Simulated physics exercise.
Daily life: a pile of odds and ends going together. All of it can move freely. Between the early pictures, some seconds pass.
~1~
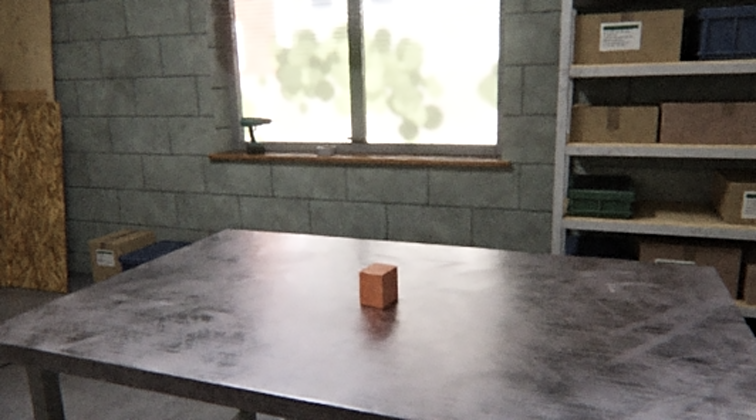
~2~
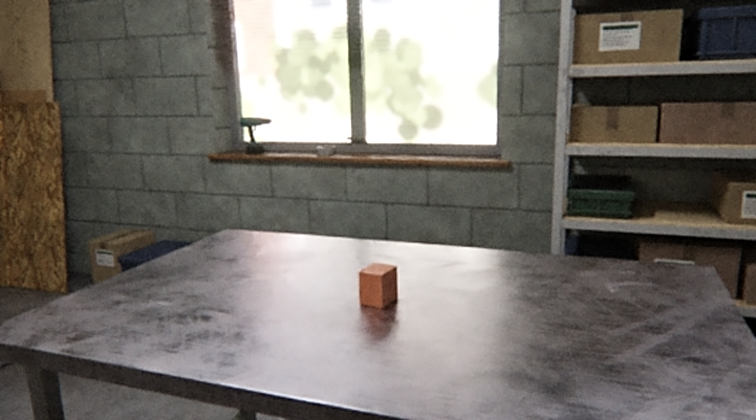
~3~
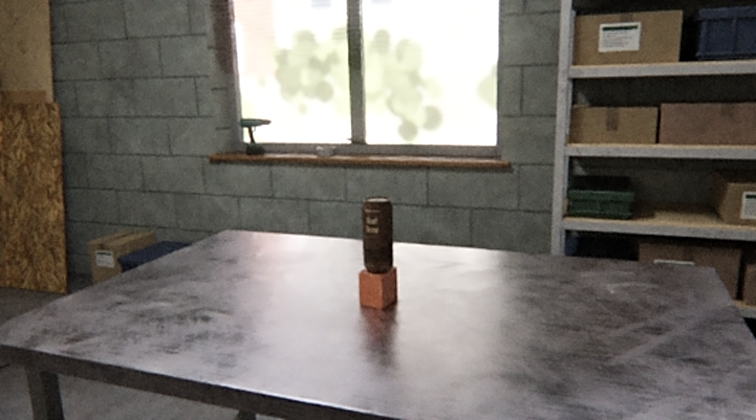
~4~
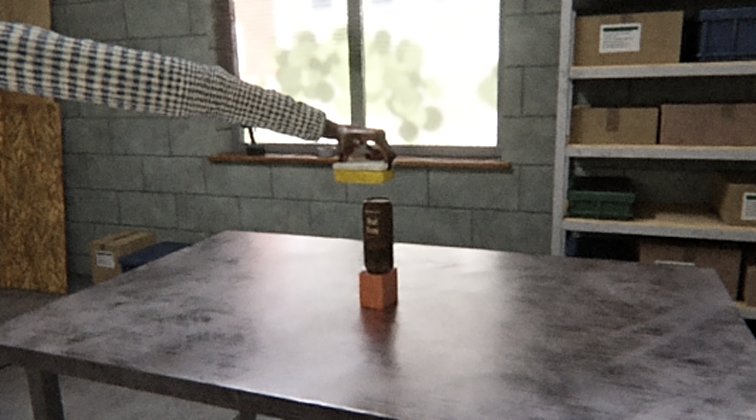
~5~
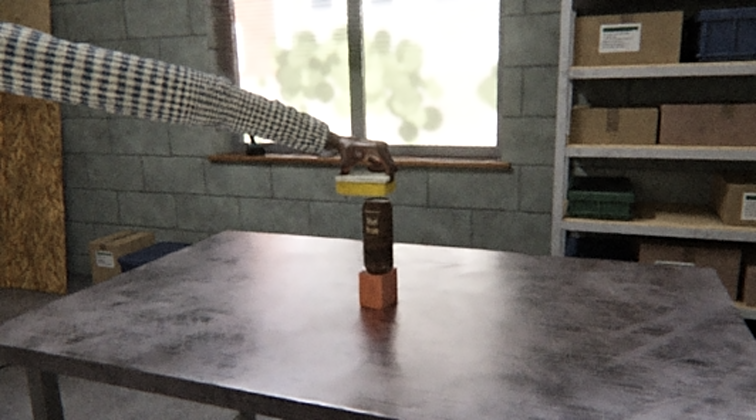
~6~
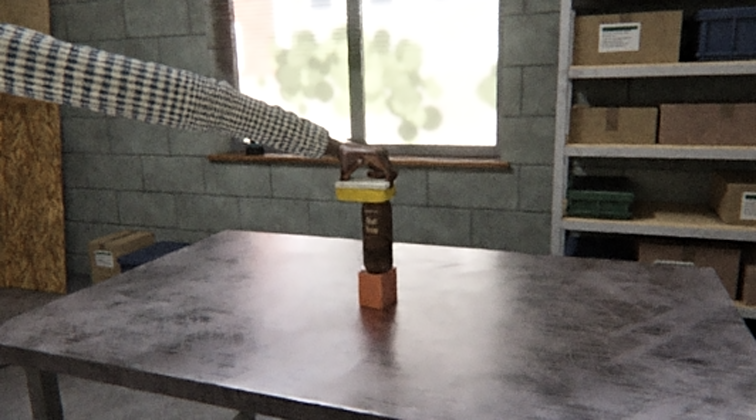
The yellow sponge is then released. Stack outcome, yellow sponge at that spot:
The pile survives.
Then, 0.30 s past the last view, nothing moves.
Then, 0.90 s past the last view, yellow sponge resting near (366, 190).
Finally, all 3 still in place. Final places as the last picture's camera would see them, yellow sponge near (366, 190). The pile stays up.
